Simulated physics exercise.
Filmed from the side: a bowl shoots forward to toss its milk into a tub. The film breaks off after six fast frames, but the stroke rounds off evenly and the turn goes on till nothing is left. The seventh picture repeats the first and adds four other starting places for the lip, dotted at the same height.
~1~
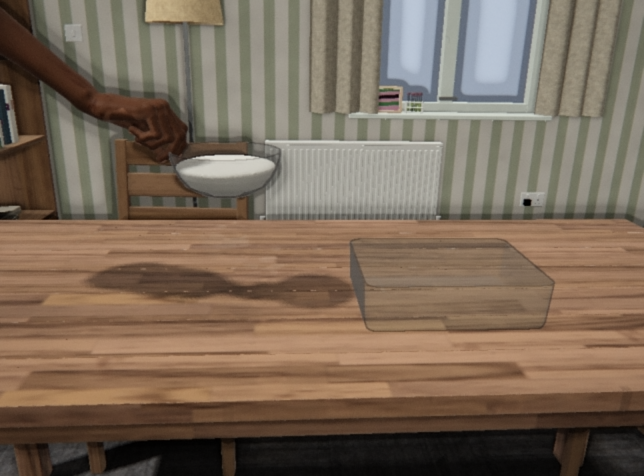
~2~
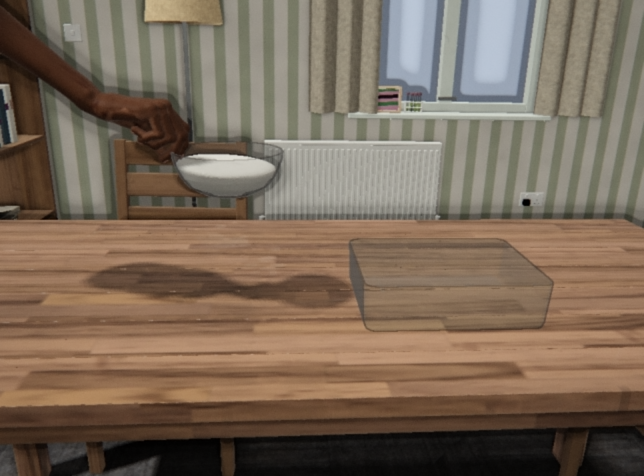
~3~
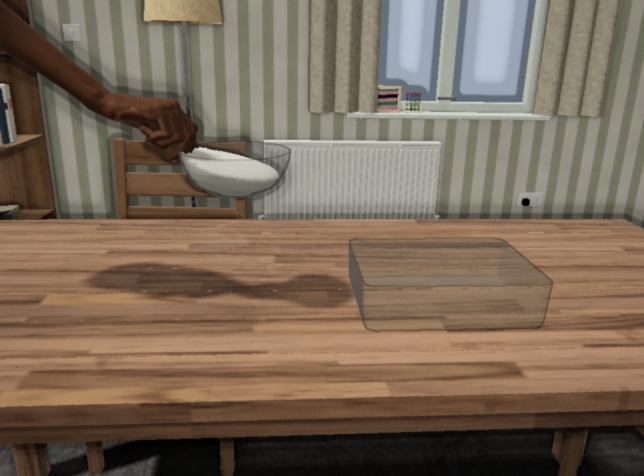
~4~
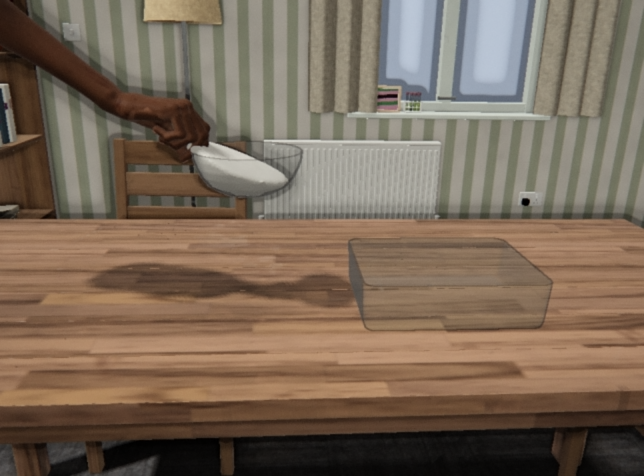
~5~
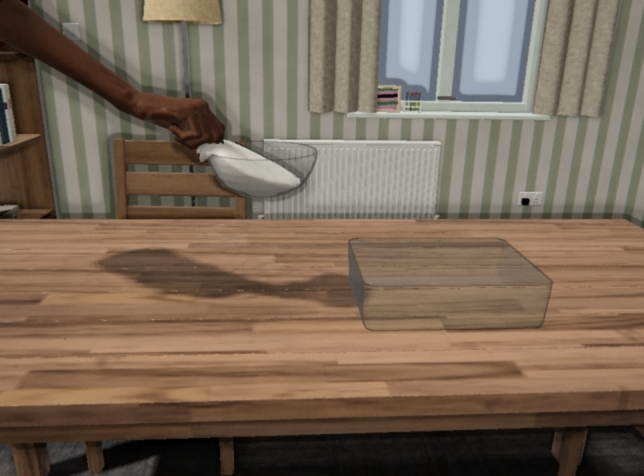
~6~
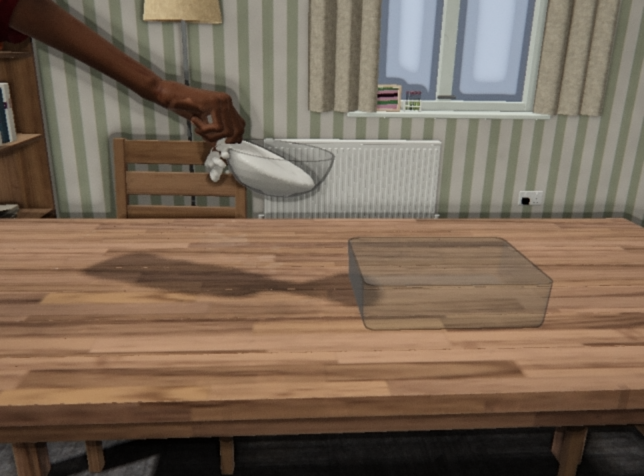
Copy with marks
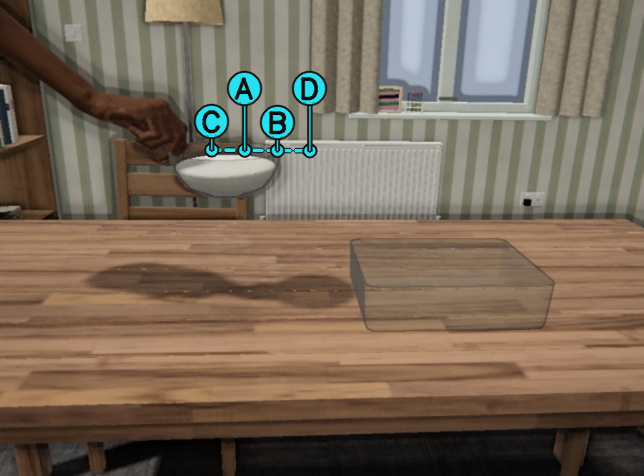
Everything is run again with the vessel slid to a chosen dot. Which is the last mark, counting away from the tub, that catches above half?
I would pick place A.
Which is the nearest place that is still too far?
It is C.
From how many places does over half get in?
Three of them.
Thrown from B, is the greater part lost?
No.
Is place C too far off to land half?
Yes.
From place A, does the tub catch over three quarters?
No.
On the marked copy, A at (244, 150); B at (277, 150); C at (211, 149); D at (309, 150).
Choosing A, about 64 % lands in the tub, 29 % falls short and 7 % goes beside or beyond.
Choosing B, about 76 % lands in the tub, 14 % falls short and 10 % goes beside or beyond.
Choosing C, about 35 % lands in the tub, 61 % falls short and 4 % goes beside or beyond.
Choosing D, about 76 % lands in the tub, 9 % falls short and 15 % goes beside or beyond.
